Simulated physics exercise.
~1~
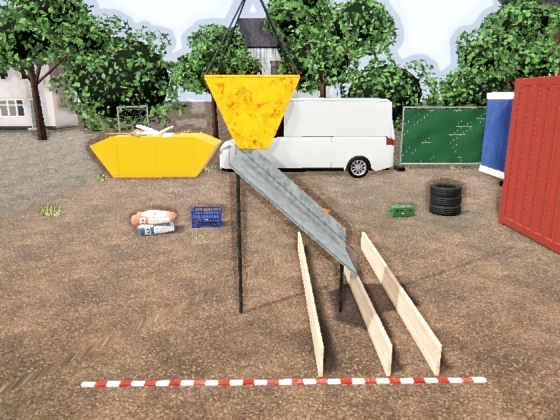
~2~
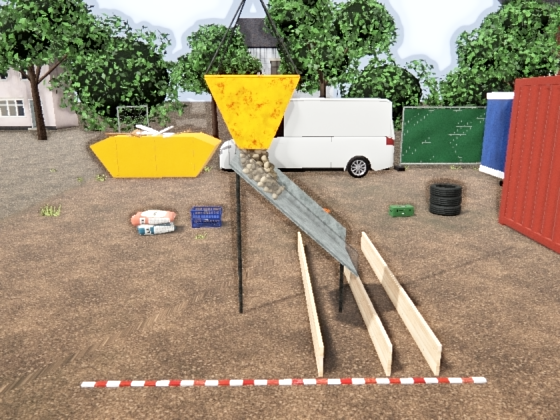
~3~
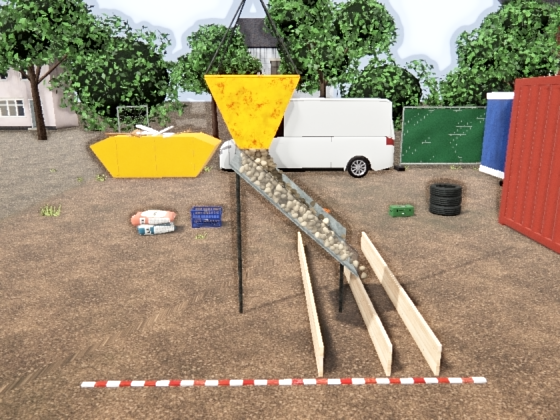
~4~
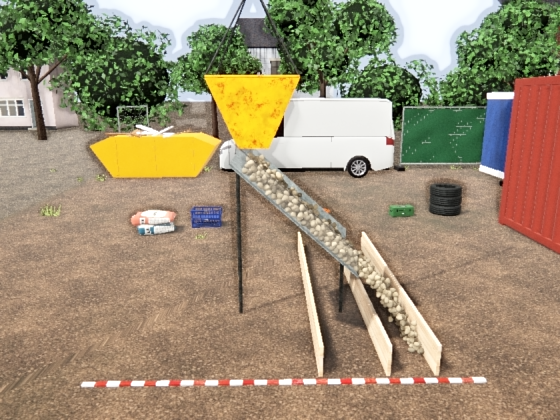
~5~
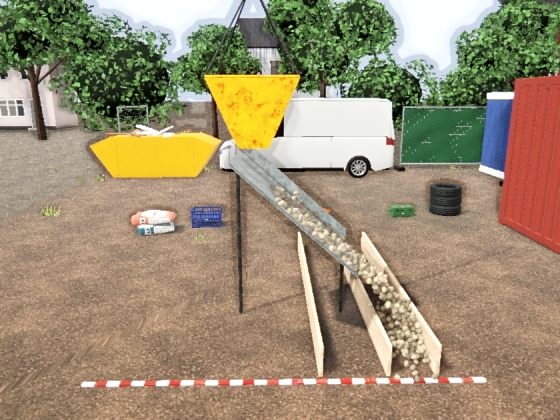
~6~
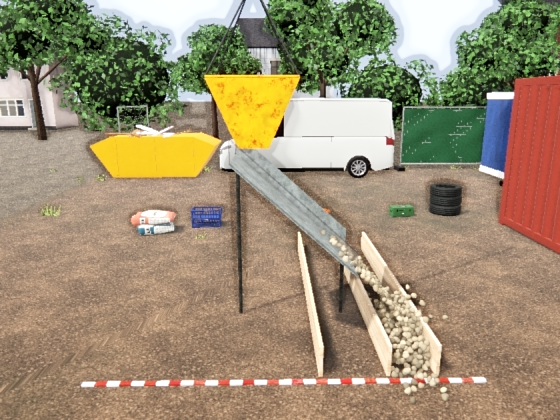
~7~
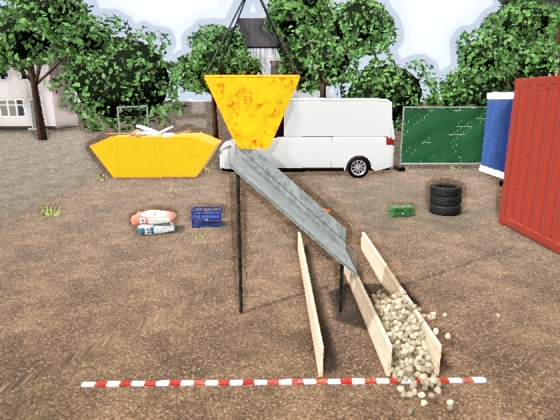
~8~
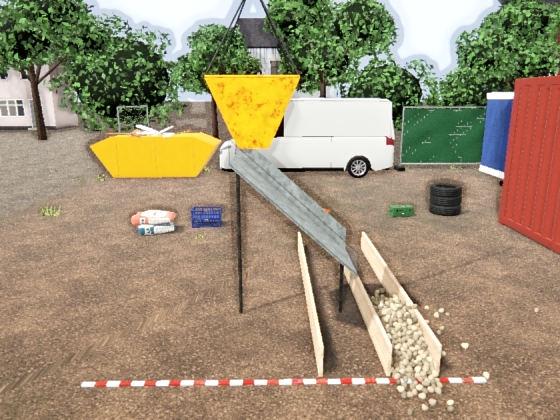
On a dirt yard, stones pour from a yellow hopper down sloping steel into the right bay.
